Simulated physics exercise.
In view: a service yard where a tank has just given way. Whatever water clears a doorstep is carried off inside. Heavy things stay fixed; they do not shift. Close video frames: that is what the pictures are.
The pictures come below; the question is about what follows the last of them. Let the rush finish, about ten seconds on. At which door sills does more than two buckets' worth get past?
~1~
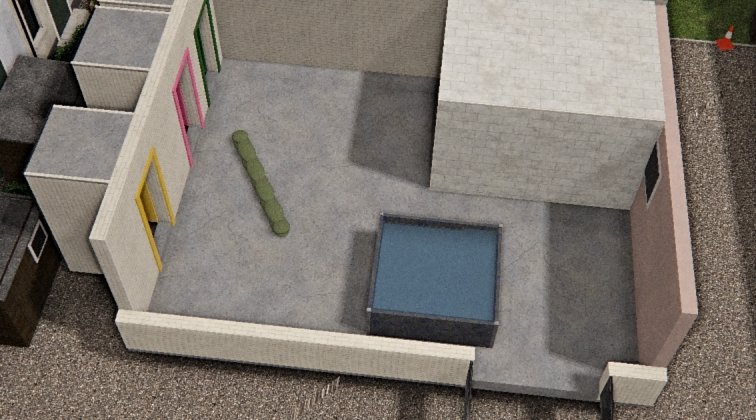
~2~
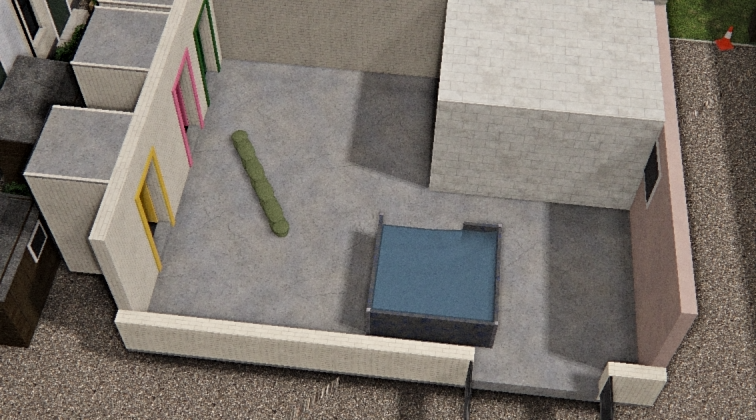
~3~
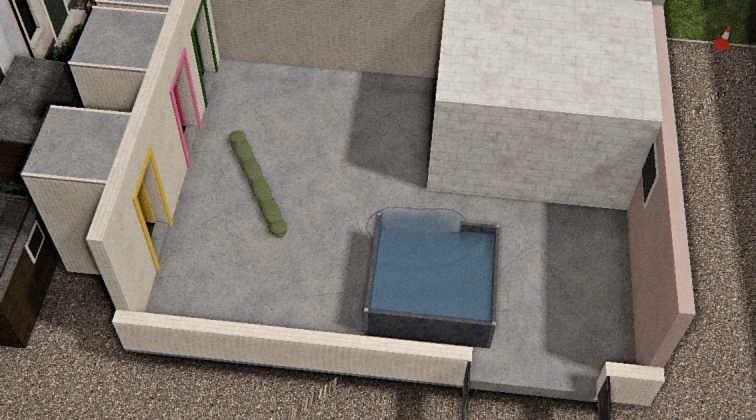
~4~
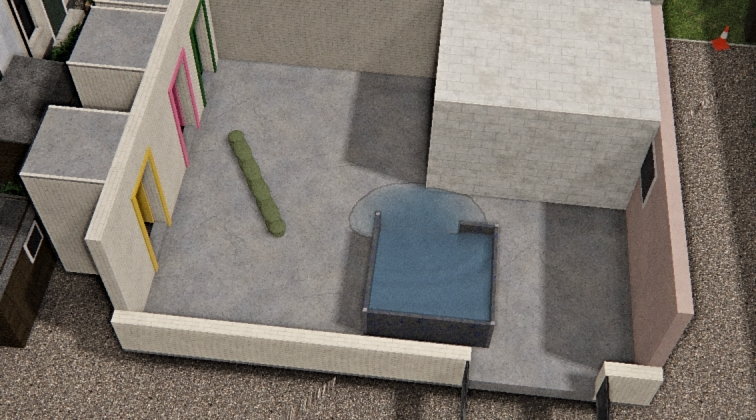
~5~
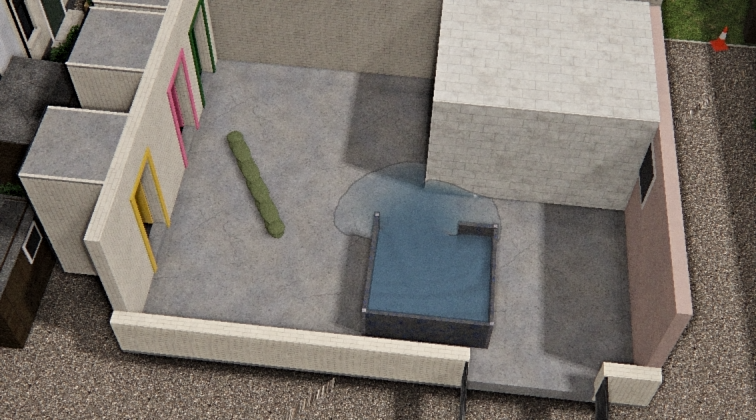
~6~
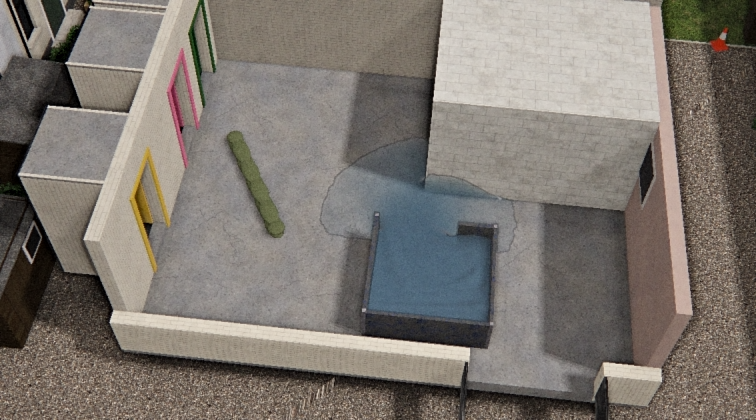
Result: The green door will be deluged; the yellow door will not go over two buckets; the pink door will not go over two buckets.
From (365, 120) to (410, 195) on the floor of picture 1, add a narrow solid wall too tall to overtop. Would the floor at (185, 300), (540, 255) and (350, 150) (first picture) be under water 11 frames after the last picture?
Lab note - spot 1 parched, spot 2 inundated, spot 3 inundated.
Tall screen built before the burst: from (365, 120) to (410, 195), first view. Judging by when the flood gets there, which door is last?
That is the door marked yellow.
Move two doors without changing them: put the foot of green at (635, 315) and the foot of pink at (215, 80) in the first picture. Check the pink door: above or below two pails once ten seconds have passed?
Result - the pink one exceeds the limit.
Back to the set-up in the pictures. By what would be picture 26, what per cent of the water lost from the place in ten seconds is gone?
I'd put it near 5 in a hundred.
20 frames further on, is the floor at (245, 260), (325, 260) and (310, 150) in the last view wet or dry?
Same order as asked: Dry as before; dry as before; drenched.
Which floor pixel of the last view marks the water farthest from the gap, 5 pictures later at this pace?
Farthest reach: (373, 77).
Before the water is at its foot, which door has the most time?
That would be the yellow-painted one.
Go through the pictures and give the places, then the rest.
In the first picture, the open tank at (437, 269) is whole and still.
In the second picture, the front is at a hidden place, out from the gap on the open tank's far side.
In the third picture, water pours out on the open tank's far side and has run to (460, 219).
In the fourth picture, the front is at (458, 194), out from the gap on the open tank's far side.
In the fifth picture, water pours out on the open tank's far side and has run to (405, 165).
In the sixth picture, water pours out on the open tank's far side and has run to (413, 141).
A moment on, water covers 25 % of the floor; the green door not reached, the yellow door not reached, the pink door not reached.
Next, water covers 45 % of the floor; the green door not reached, the yellow door not reached, the pink door not reached.
Then, water covers 55 % of the floor; the green door over two buckets in, the yellow door not reached, the pink door not reached.
Later, water covers 75 % of the floor; the green door far over two buckets in, the yellow door wet at the sill, nothing in, the pink door wet at the sill, nothing in.
In the end, water covers 95 % of the floor; the green door far over two buckets in, the yellow door wet at the sill, nothing in, the pink door wet at the sill, nothing in.
